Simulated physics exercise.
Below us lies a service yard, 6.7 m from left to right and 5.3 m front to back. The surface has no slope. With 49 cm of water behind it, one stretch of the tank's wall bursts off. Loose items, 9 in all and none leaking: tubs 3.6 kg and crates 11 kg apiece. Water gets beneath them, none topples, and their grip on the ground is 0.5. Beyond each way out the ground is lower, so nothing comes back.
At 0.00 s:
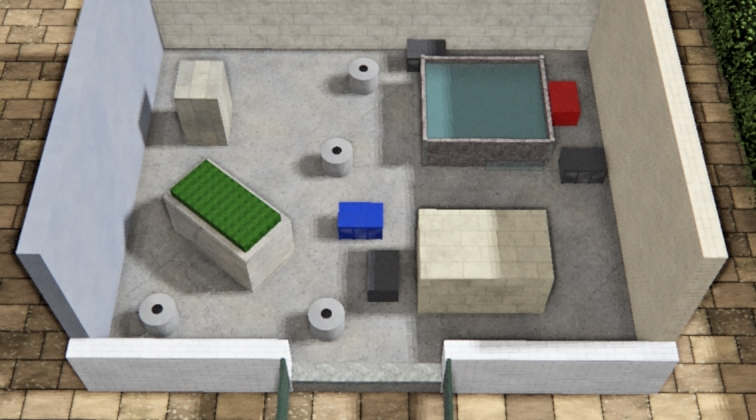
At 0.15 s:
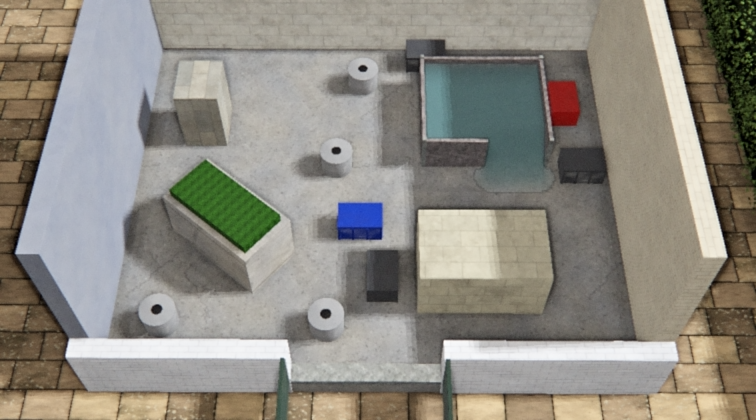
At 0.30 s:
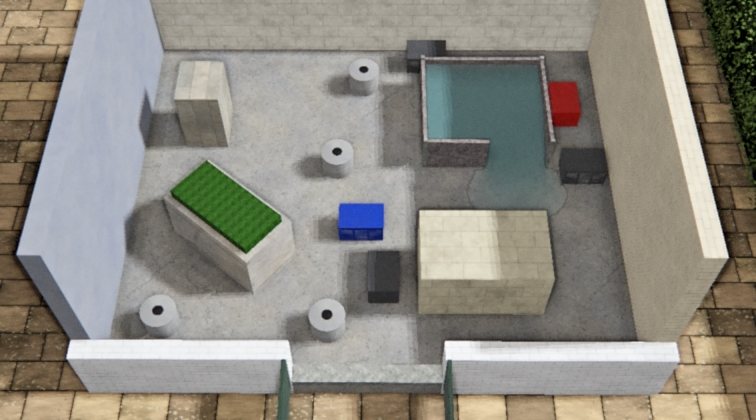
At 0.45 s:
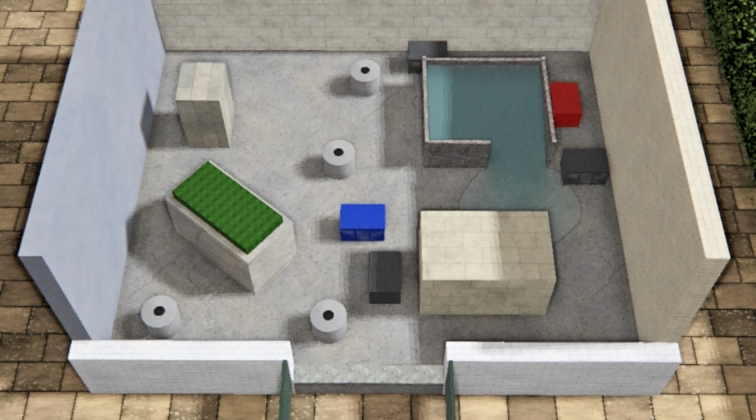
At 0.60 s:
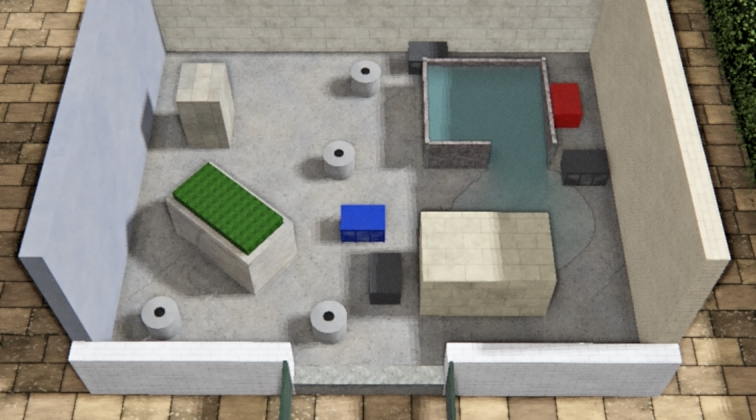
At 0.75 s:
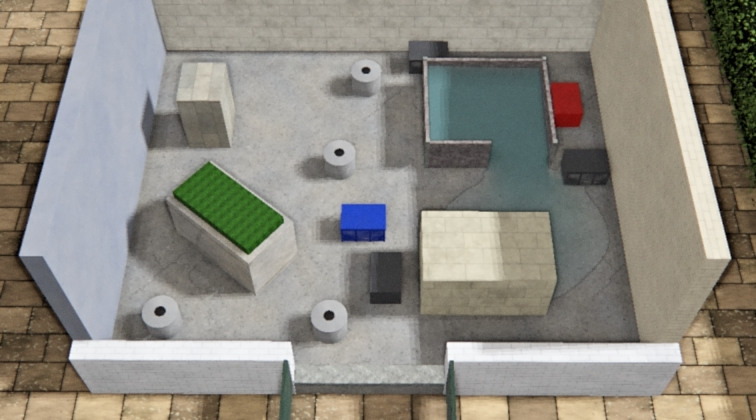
A walled tank of water loses part of its front wall, and water spreads across the yard floor.
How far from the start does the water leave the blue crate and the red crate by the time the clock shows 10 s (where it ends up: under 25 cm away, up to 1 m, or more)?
Blue crate gets carried off; red crate barely shifts.
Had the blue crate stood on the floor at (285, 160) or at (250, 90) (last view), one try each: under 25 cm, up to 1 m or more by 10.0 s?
In turn: It barely shifts; it barely shifts.
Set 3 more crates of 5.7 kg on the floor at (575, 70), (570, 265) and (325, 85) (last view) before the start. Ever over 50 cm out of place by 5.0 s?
In turn: Short of it, past it, less.
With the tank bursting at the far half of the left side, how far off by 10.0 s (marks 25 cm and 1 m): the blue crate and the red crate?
Then the blue crate moves a short way, the red crate stays put.
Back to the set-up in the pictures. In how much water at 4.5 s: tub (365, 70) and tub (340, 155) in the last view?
Roughly 1 and 2 cm.
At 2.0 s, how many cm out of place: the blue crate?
About 20 cm.
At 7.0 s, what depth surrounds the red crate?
About 2 cm.
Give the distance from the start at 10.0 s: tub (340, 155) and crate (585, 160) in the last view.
In turn: 250 cm, 50 cm.
After 2.0 s the blue crate is near (346, 216), 0.2 m from its start, aground; the red crate is near (567, 98), 0.0 m from its start, aground; 0 of 9 are out; 0 afloat.
After 4.5 s the blue crate is near (266, 187), 1.4 m from its start, aground; the red crate is near (567, 98), 0.0 m from its start, aground; 0 of 9 are out; 1 afloat.
After 7.0 s the blue crate is near (256, 170), 1.7 m from its start, aground; the red crate is near (567, 98), 0.0 m from its start, aground; 0 of 9 are out; 3 afloat.
After 10.0 s the blue crate is near (256, 170), 1.7 m from its start, aground; the red crate is near (567, 98), 0.0 m from its start, aground; 0 of 9 are out; 5 afloat.
